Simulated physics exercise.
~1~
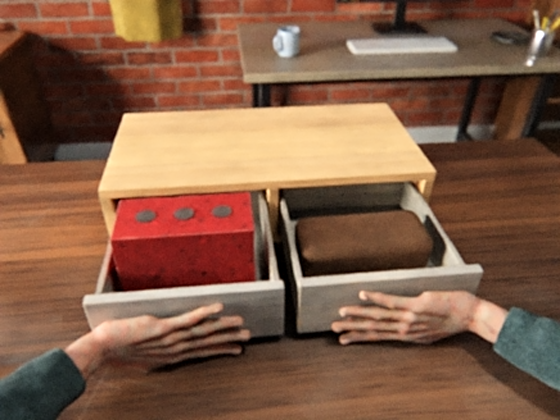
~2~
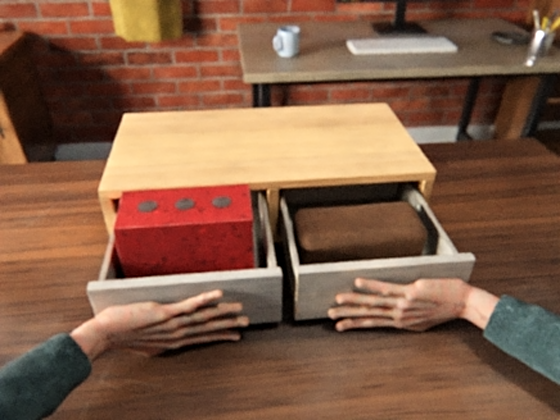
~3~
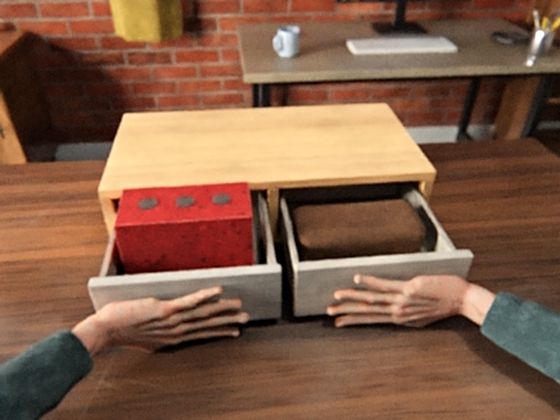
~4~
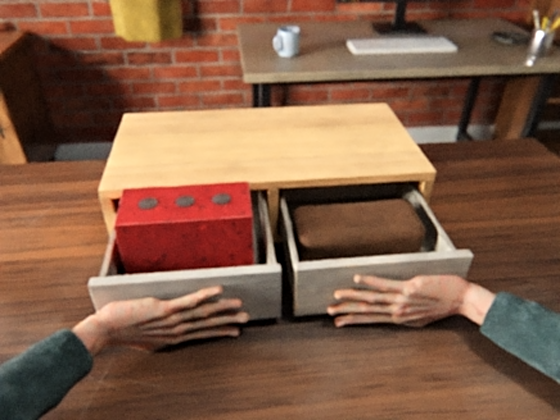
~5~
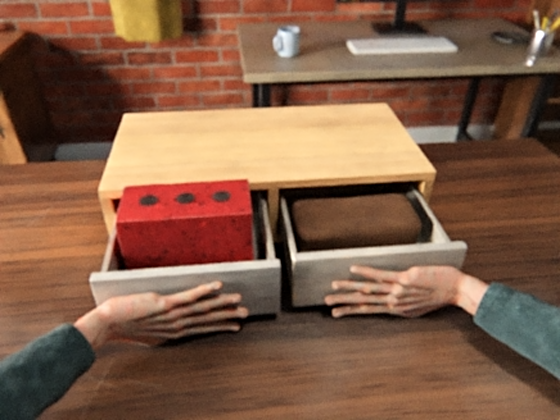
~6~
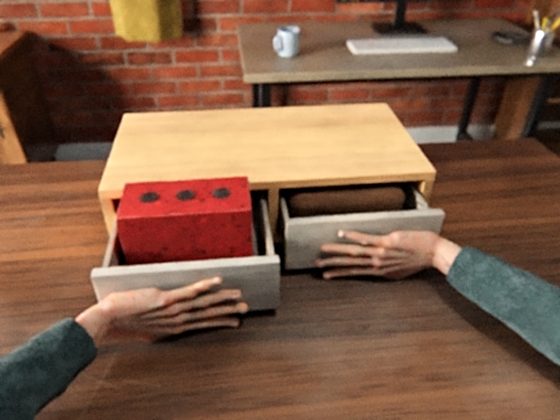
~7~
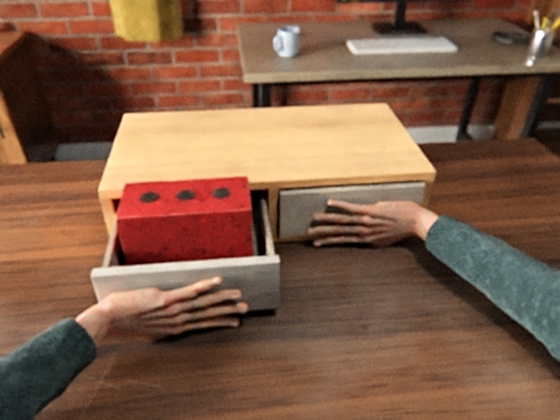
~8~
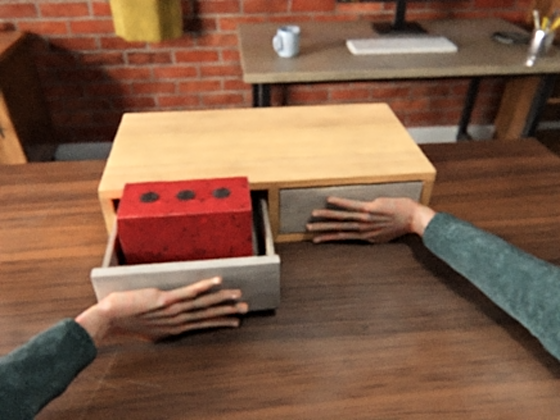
On a wooden table, two hands push drawers; the right closes, the left stays ajar.
